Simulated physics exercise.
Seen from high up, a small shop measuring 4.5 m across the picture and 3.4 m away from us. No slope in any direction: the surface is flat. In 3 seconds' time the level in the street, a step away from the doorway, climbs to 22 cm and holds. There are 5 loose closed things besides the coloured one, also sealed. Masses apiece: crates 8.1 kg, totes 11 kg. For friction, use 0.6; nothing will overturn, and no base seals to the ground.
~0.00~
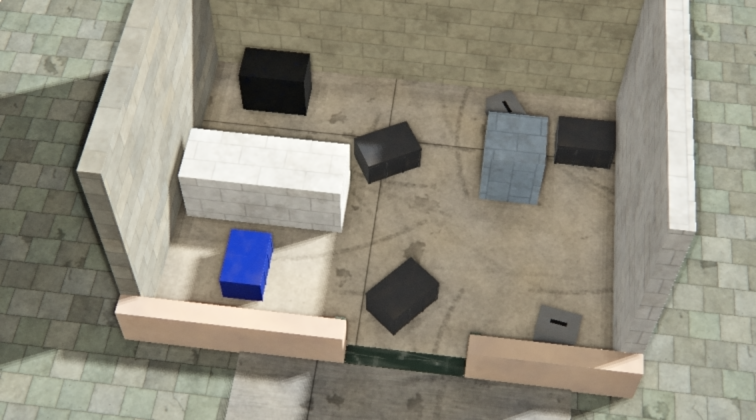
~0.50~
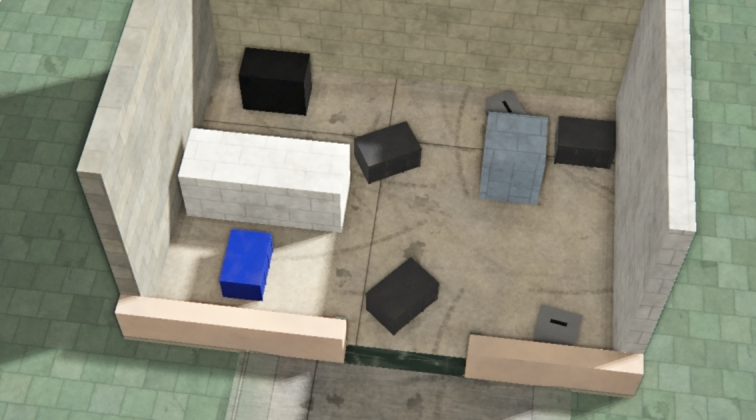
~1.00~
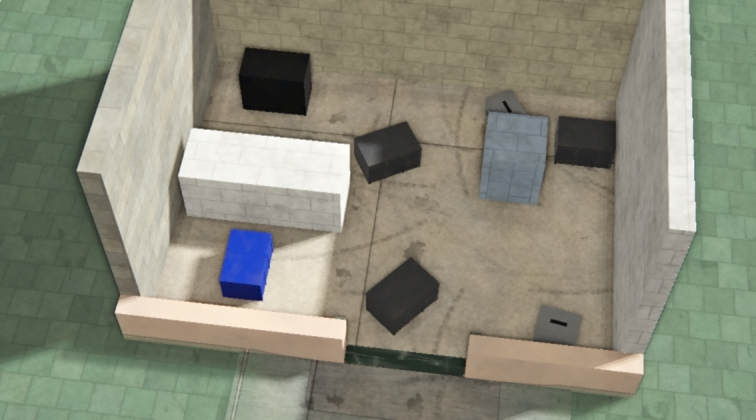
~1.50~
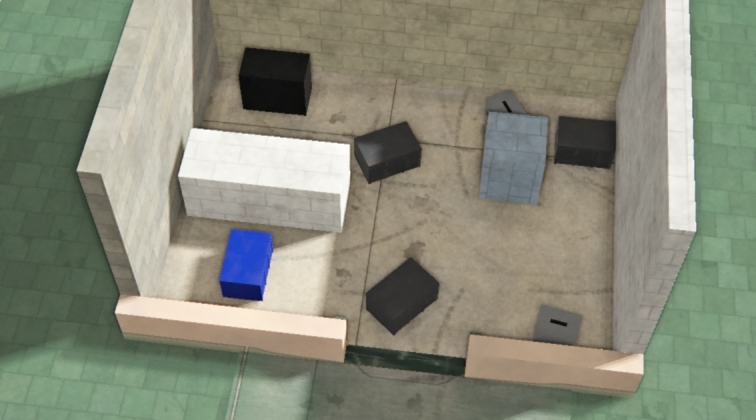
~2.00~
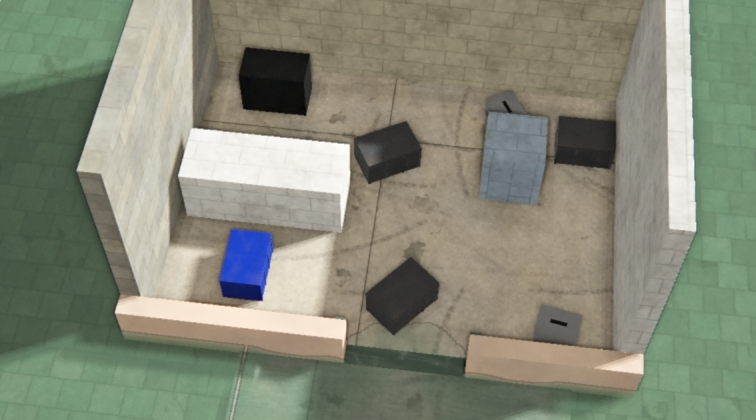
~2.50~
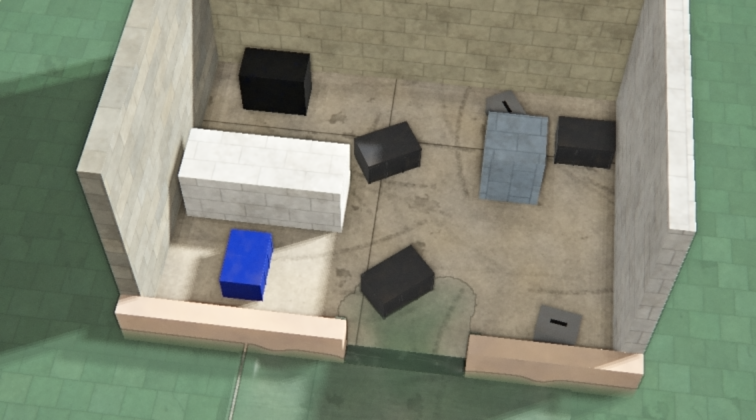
In a small open-topped shop seen from above, greenish water covers the paving outside, then spreads through the front doorway onto the floor, where a dark box near the entrance shifts slightly while the blue crate stays still.
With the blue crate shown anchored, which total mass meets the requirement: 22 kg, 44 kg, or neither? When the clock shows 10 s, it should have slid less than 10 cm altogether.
I'd say it gets by with the lighter one.
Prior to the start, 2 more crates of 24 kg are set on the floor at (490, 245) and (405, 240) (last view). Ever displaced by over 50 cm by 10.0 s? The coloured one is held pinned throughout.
First stays inside, then exceeds it.
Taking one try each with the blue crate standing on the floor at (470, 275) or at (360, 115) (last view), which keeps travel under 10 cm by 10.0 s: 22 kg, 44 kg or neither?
Result, try 1: Heavy passes, light fails; try 2: Heavy passes, light fails.
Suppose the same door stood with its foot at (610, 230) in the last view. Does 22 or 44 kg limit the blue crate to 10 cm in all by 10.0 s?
Moved there, the heavy choice alone works.
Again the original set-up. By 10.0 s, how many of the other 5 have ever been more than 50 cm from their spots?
It works out to 3.
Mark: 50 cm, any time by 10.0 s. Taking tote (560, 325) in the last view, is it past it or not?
That one is below half a metre, as it turns out.
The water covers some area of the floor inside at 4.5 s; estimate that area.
I'd estimate close to 8.0 m2.
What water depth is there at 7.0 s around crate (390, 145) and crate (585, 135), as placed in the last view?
About 10 and 9 cm.
After 3.5 s the blue crate would be 0 cm from its start with 22 kg and 0 cm from its start with 44 kg; 0 cm of water round it then.
After 4.5 s the blue crate would be 0 cm from its start with 22 kg and 0 cm from its start with 44 kg; 2 cm of water round it then.
After 7.0 s the blue crate would be 0 cm from its start with 22 kg and 0 cm from its start with 44 kg; 4 cm of water round it then.
After 10.0 s the blue crate would be 0 cm from its start with 22 kg and 0 cm from its start with 44 kg; 5 cm of water round it then.
